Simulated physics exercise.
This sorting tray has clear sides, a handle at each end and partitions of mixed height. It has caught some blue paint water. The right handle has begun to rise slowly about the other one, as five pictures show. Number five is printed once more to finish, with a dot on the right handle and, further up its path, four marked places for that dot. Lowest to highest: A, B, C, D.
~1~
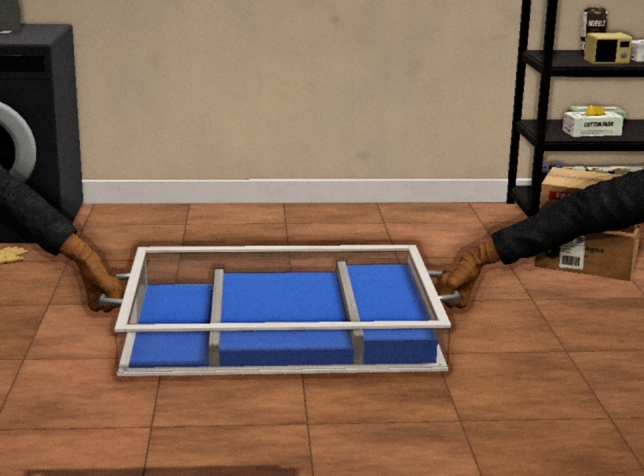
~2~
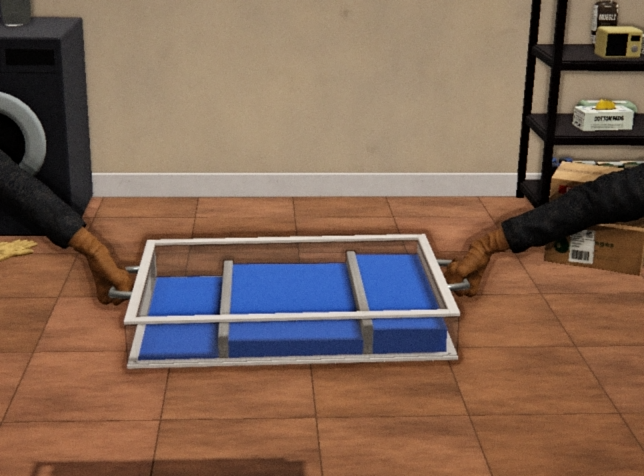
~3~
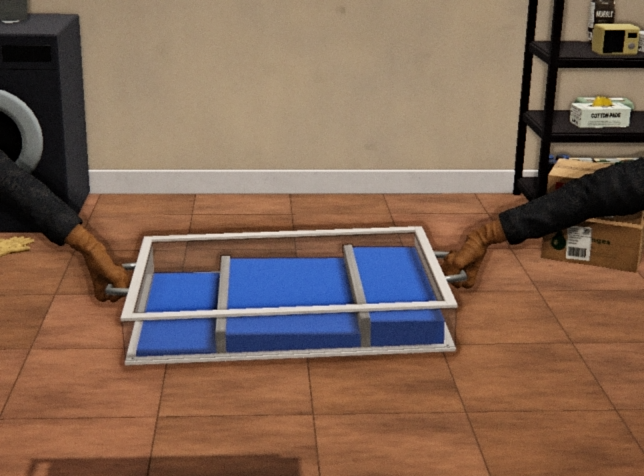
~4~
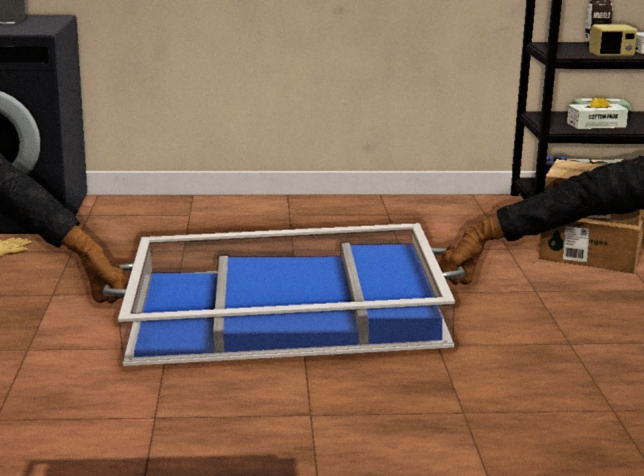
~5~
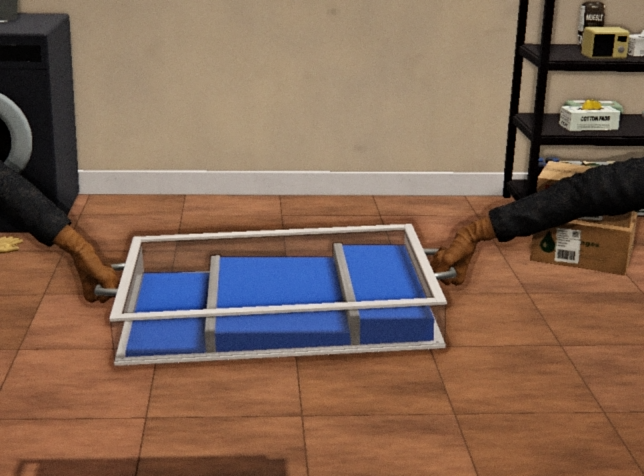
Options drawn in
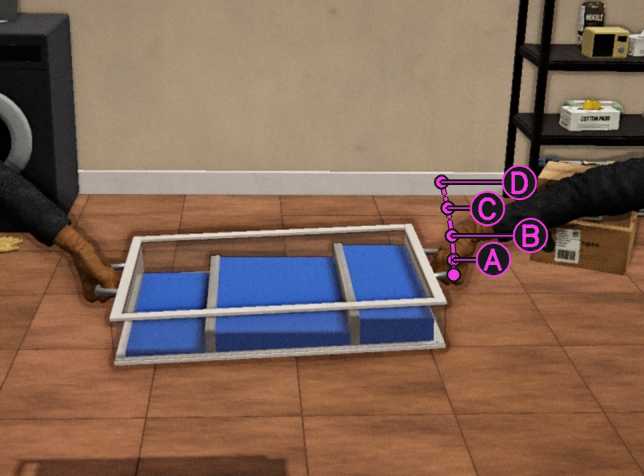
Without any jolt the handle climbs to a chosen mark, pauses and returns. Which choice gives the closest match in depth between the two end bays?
Best: C.
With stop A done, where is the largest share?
That is the middle bay.
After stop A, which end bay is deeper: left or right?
The right one.
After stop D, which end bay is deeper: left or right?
The left one.
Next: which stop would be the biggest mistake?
A it is.
On the marked copy, A at (453, 259); B at (452, 235); C at (447, 208); D at (441, 182).
If A is chosen, the right end bay stands much deeper than the other; nothing spills.
If B is chosen, the right end bay stands much deeper than the other; nothing spills.
If C is chosen, the two end bays stand about equally deep; nothing spills.
If D is chosen, the left end bay stands a little deeper than the other; nothing spills.
